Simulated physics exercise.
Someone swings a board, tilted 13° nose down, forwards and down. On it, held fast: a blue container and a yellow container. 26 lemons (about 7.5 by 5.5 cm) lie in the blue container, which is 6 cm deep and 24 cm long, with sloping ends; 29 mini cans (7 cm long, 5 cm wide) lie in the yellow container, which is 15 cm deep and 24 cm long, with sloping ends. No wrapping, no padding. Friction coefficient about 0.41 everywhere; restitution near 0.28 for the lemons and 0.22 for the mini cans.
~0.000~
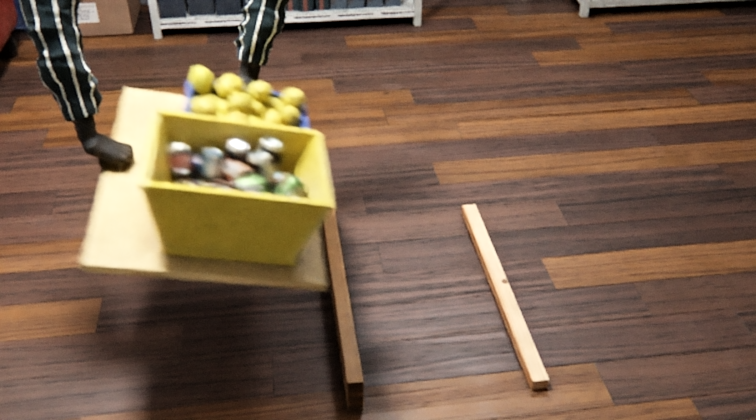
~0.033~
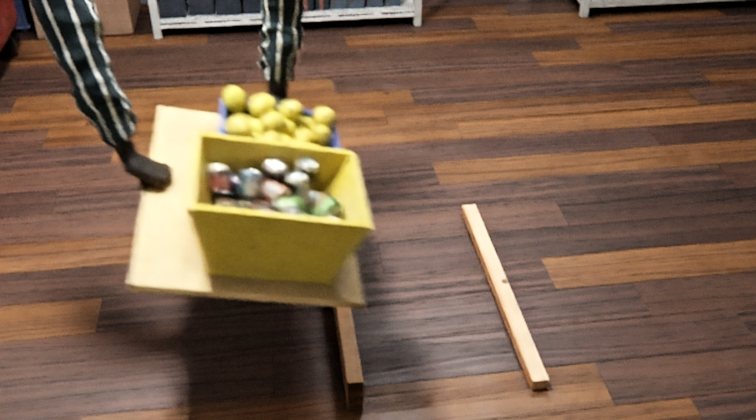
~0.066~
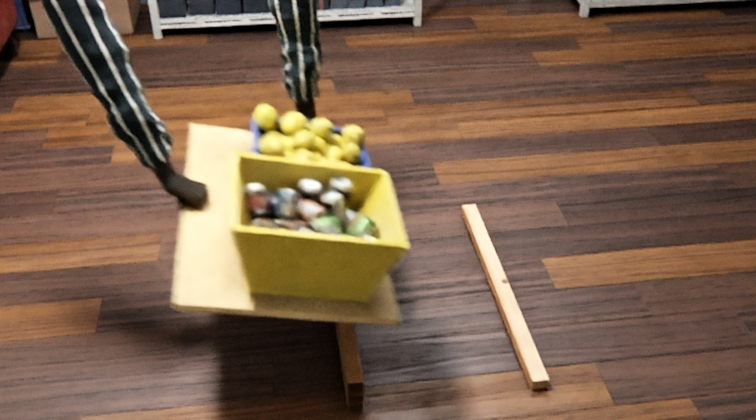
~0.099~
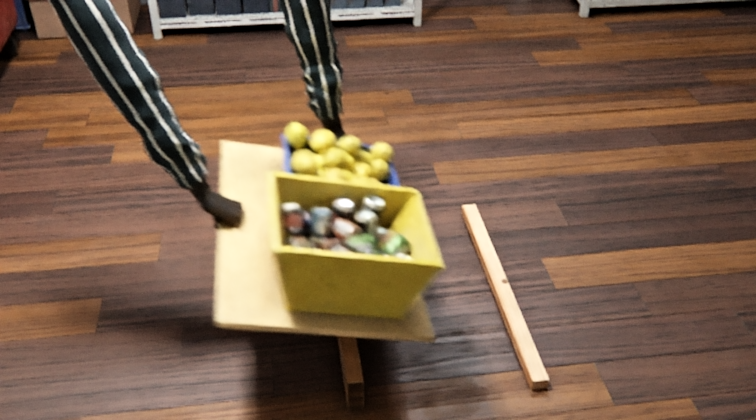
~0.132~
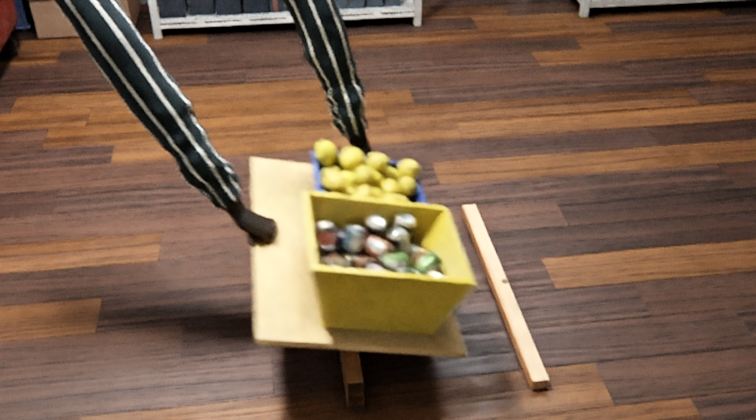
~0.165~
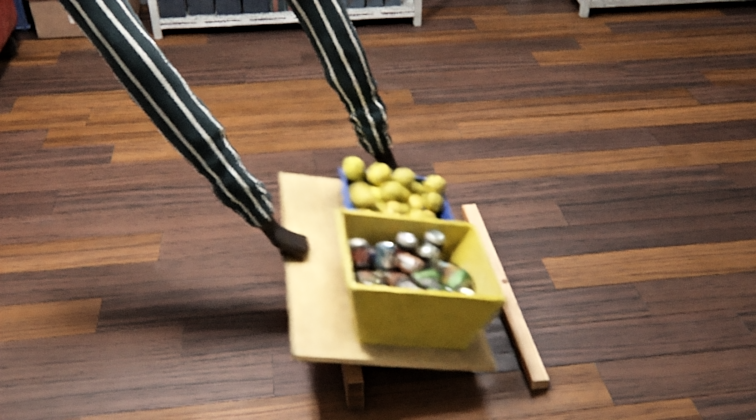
Two arms in striped sleeves moved a tilted board forward and down to the right over the wooden floor, carrying a yellow container of mini cans and a blue container of yellow balls.
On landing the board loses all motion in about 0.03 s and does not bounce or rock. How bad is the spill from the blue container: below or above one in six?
The blue container loses more than a sixth of its lemons.
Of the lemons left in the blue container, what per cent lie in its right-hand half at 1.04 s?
About 70 per cent.
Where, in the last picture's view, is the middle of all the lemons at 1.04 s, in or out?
Near (462, 241).
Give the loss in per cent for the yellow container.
Yellow container 5 per cent.
After 0.19 s, it lands.
After 0.27 s, the blue container has all 26 and the yellow container has all 29.
After 0.39 s, the blue container is down by 6 of 26 and the yellow container has all 29.
After 0.61 s, the blue container is down by 9 of 26 and the yellow container is down by 1 of 29.
Outcome (at 1.04 s), the blue container is down by 9 of 26 and the yellow container is down by 1 of 29. Asked share, 9 of 26, 35 per cent.
